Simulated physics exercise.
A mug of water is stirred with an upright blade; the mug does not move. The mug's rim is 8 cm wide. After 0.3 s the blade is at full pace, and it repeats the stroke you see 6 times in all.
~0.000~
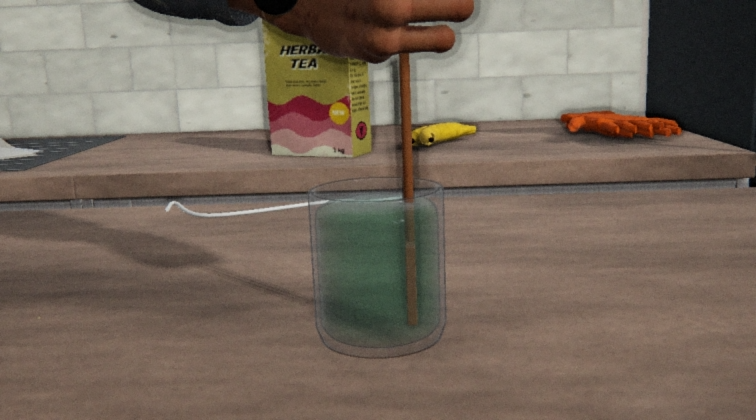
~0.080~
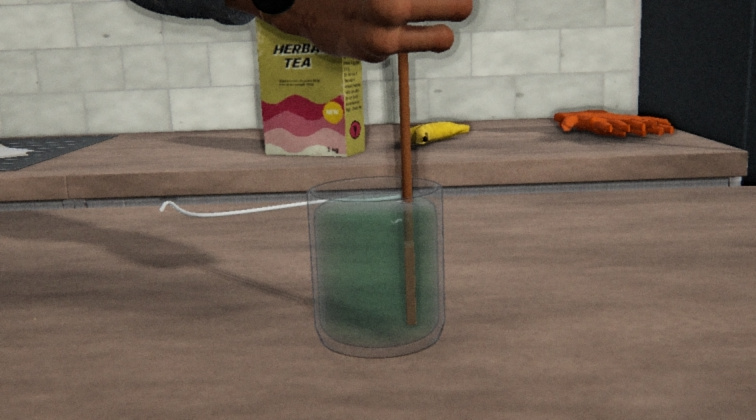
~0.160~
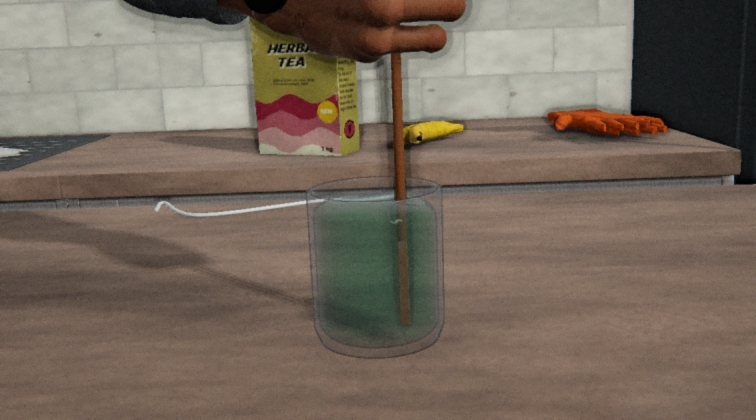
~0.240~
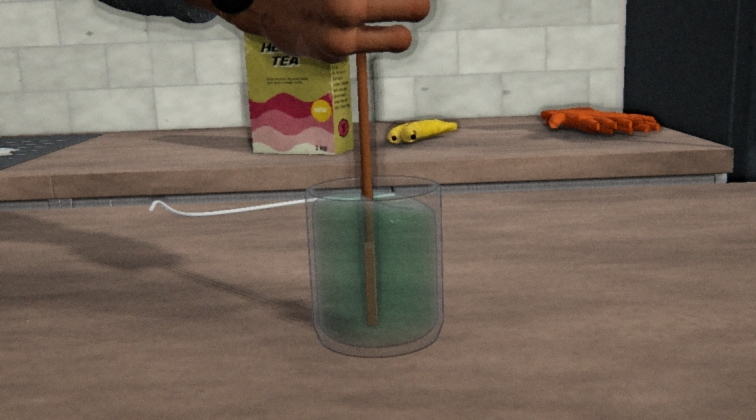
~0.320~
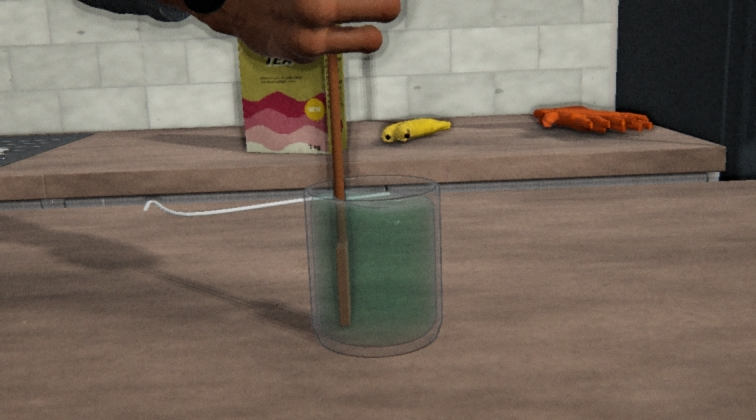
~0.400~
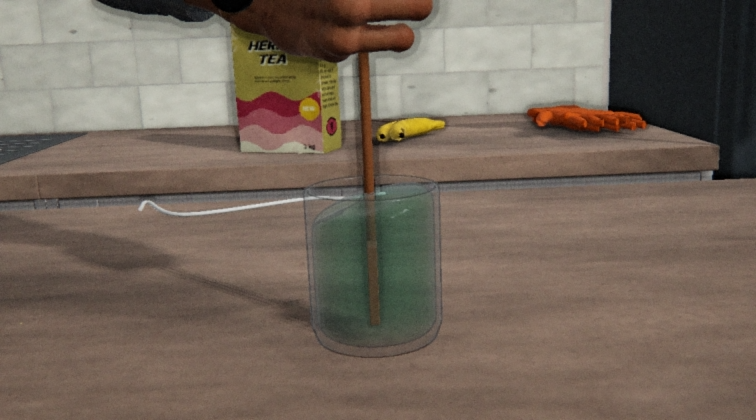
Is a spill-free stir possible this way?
Expect a mess.
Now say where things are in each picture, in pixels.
The stem is at (405, 94); the water meets the walls at (314, 207) and (439, 205); the rim runs from (311, 195) to (441, 190), in the first picture.
The stem is at (404, 93); the water meets the walls at (313, 207) and (438, 205), in the second picture.
The stem is at (397, 93); the water meets the walls at (313, 206) and (437, 206), in the third picture.
The stem is at (363, 94); the water meets the walls at (311, 201) and (437, 207), in the fourth picture.
The stem is at (334, 94); the water meets the walls at (309, 196) and (434, 199), in the fifth picture.
The stem is at (365, 93); the water meets the walls at (311, 216) and (433, 188), in the sixth picture.
By 0.89 s 2 ml is over the rim.
By 1.38 s 6 ml is over the rim.
By 1.88 s 10 ml is over the rim.
By 2.37 s 11 ml is over the rim.
At rest 11 ml is over the rim.
